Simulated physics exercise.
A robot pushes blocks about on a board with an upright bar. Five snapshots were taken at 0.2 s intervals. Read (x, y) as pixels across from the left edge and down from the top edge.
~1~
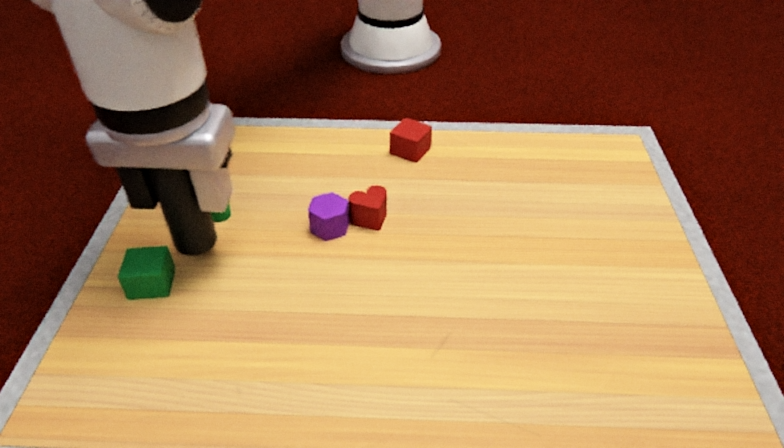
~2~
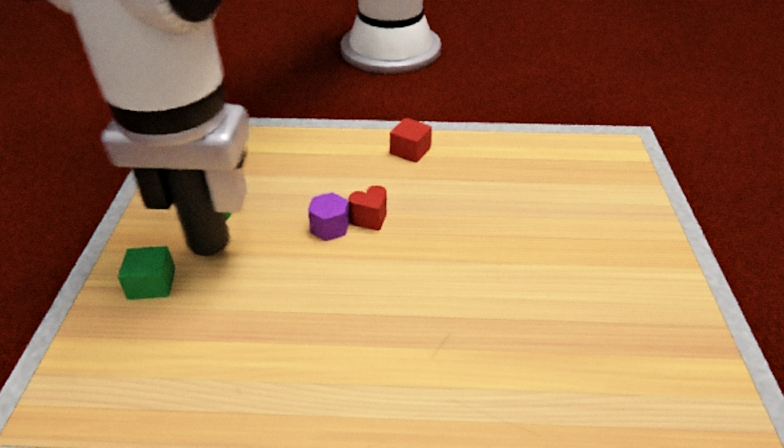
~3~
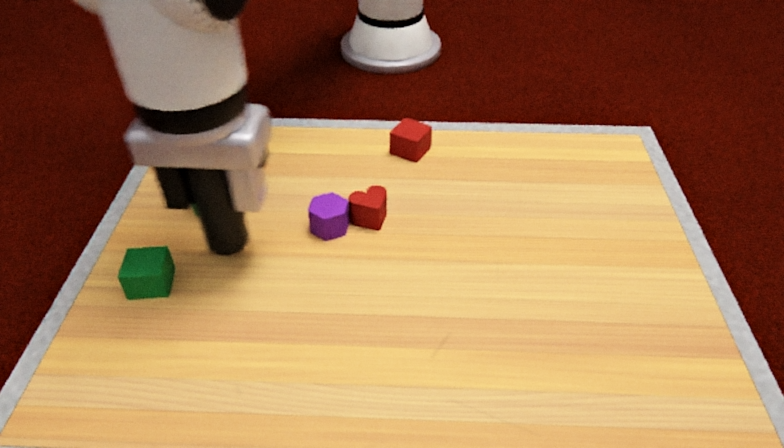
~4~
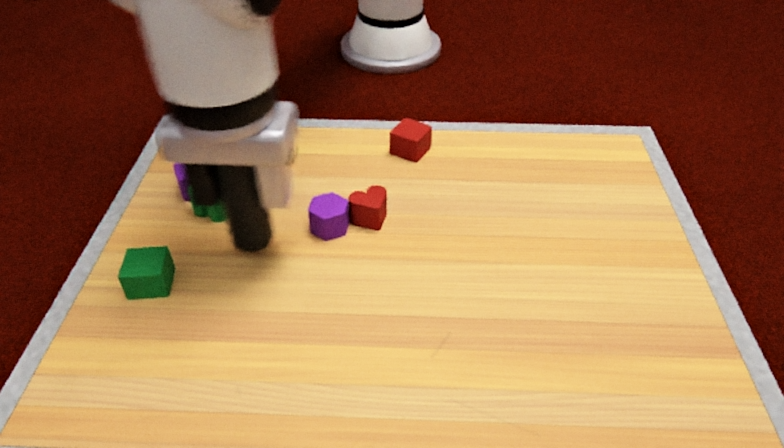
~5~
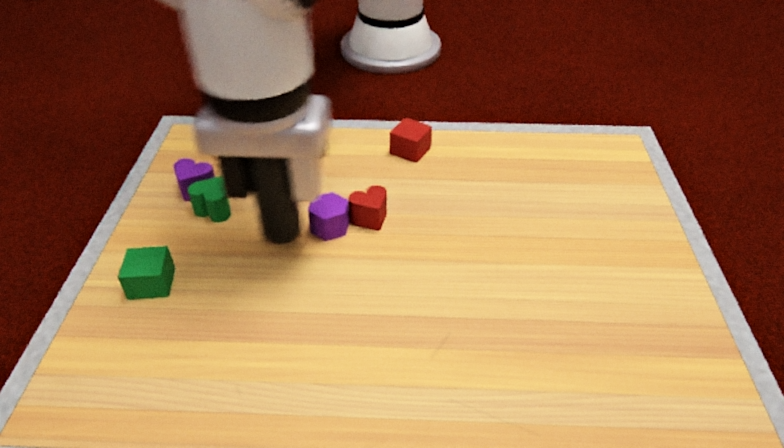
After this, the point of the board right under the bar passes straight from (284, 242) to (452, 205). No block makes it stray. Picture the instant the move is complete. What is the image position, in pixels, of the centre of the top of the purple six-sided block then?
My prediction: (390, 171).
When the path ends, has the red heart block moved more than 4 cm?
I believe so.
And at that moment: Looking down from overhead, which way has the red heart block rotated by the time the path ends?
Clockwise.
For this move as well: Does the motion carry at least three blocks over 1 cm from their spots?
No - that is not the case.
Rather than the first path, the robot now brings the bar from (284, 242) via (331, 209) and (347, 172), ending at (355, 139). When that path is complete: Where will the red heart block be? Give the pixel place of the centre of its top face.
In the picture, that point is around (408, 193).
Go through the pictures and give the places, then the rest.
Bar tip (196, 242); block tops, green heart block hidden; purple six-sided block (328, 205); red heart block (369, 196), in the first frame.
Bar (210, 243); blocks unchanged, in the second frame.
Bar (229, 242); blocks unchanged, in the third frame.
Bar (253, 239); blocks unchanged, in the fourth frame.
Bar (282, 232); green heart block (209, 188); purple six-sided block (328, 205); red heart block (369, 196), in the fifth frame.
The first path, step by step. One third of the way, bar (342, 218); purple six-sided block (367, 186), turned 45° anticlockwise; red heart block (402, 184), turned 75° clockwise.
Two thirds of the way, bar (400, 206); purple six-sided block (389, 171), turned 110° anticlockwise; red heart block (424, 176), turned 90° clockwise.
At the end, bar (453, 195); green heart block in place; purple six-sided block (390, 171), turned 110° anticlockwise; red heart block (448, 163), turned 65° clockwise.
